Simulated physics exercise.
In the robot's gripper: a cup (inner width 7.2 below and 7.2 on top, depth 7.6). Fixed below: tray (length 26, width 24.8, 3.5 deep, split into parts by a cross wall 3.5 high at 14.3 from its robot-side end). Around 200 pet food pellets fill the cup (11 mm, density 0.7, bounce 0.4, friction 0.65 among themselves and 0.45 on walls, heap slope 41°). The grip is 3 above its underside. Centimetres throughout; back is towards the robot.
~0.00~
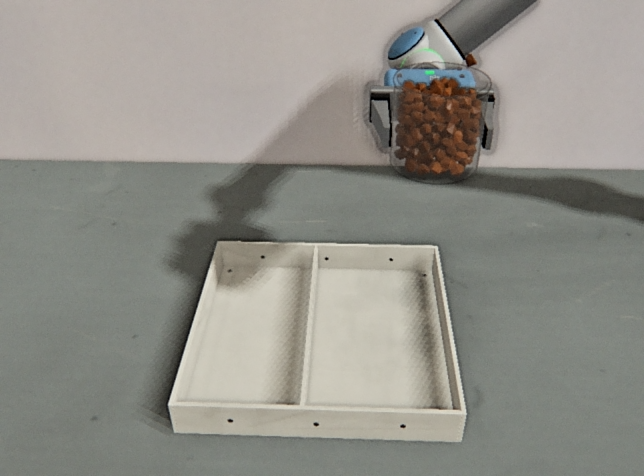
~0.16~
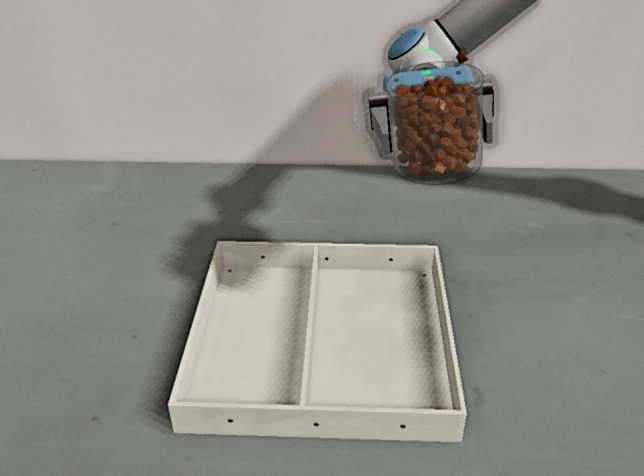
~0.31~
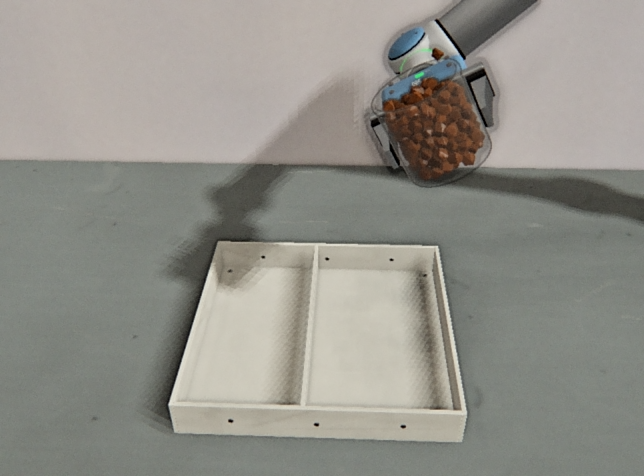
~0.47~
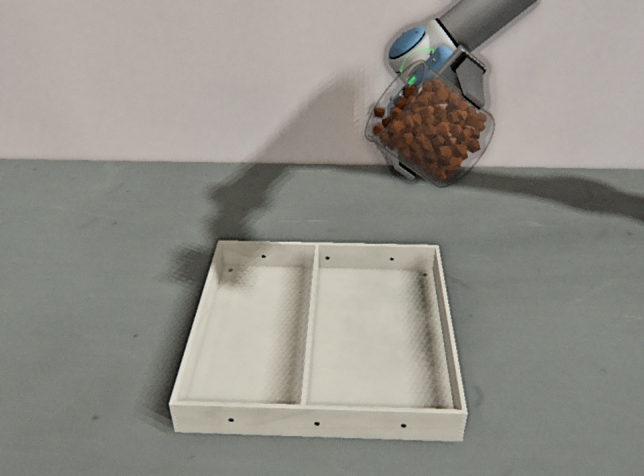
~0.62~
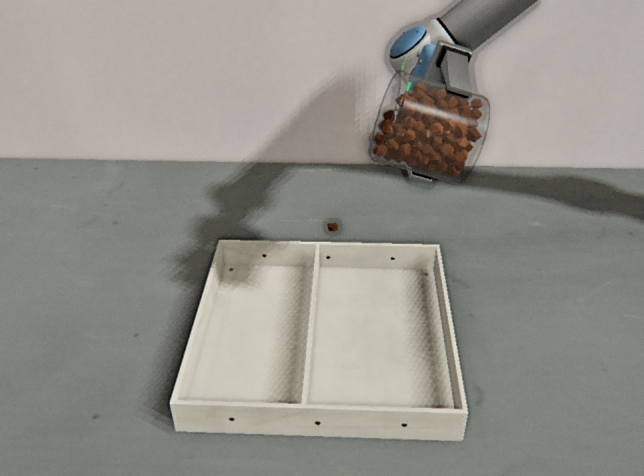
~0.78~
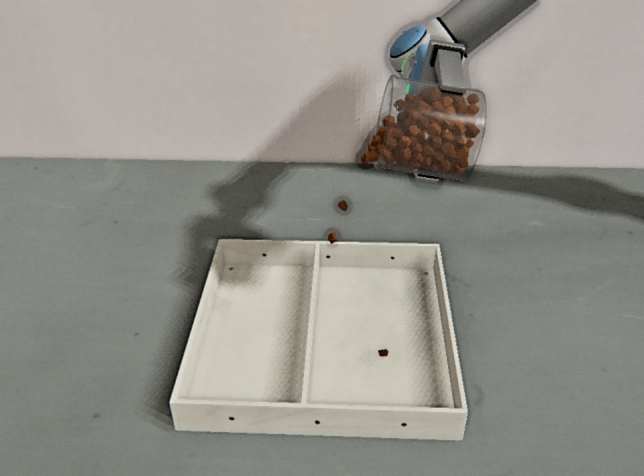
A clear cup packed with brown pellets was tilted steadily to the left by a robot arm above a divided white tray, and a few pellets dropped out, one landing in the right-hand section.
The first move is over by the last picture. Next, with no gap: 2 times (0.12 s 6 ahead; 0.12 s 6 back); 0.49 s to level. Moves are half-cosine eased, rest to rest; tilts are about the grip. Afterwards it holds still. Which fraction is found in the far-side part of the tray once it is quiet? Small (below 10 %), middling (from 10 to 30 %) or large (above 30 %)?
A large share, above 30 %, ends in the far-side part of the tray.
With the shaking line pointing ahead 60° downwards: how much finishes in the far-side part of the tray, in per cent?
About 10 per cent.
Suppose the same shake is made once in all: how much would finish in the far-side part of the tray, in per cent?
In that case some 30 per cent.
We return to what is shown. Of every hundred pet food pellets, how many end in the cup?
Roughly 10 per cent.
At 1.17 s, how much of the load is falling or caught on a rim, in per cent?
About 6 per cent.
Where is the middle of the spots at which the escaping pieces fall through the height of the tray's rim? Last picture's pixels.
Around (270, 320).
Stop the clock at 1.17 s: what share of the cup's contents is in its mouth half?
Roughly 75 per cent.
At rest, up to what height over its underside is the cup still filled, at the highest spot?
Some 2.5 cm.
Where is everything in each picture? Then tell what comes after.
The cup middle at (437, 124), level; upper third of the load around (438, 104), from x 400 to 475, top at y 60; 195 in the cup, in the first picture.
The cup middle at (436, 124), tilted 8° forward; upper third of the load around (435, 104), from x 400 to 475, top at y 55, in the second picture.
The cup middle at (433, 125), tilted 28° forward; upper third of the load around (436, 107), from x 390 to 480, top at y 55, in the third picture.
The cup middle at (430, 127), tilted 53° forward; upper third of the load around (433, 107), from x 380 to 480, top at y 85, in the fourth picture.
The cup middle at (430, 129), tilted 73° forward; upper third of the load around (435, 111), from x 335 to 475, top at y 90; 194 in the cup, 1 in flight or on a rim, in the fifth picture.
The cup middle at (429, 129), tilted 81° forward; upper third of the load around (439, 112), from x 335 to 475, top at y 95; 192 in the cup, 1 in the robot-side part, 2 in flight or on a rim, in the sixth picture.
After 1.17 s, tilted 81° forward, highest piece 26 above the table; 71 in the cup, 60 in the far-side part, 41 in the robot-side part, 12 on the table or floor, 11 in flight or on a rim.
After 1.56 s, tilted 28° forward, highest piece 27 above the table; 89 in the far-side part, 62 in the robot-side part, 22 on the table or floor, 21 in the cup, 1 in flight or on a rim.
After 1.95 s, level, highest piece 25 above the table; 89 in the far-side part, 63 in the robot-side part, 22 on the table or floor, 21 in the cup.
After 3.00 s, level, highest piece 25 above the table; 89 in the far-side part, 63 in the robot-side part, 22 on the table or floor, 21 in the cup.
In the end, 89 in the far-side part, 63 in the robot-side part, 22 on the table or floor, 21 in the cup. That is 46 % in the far-side part of the tray.
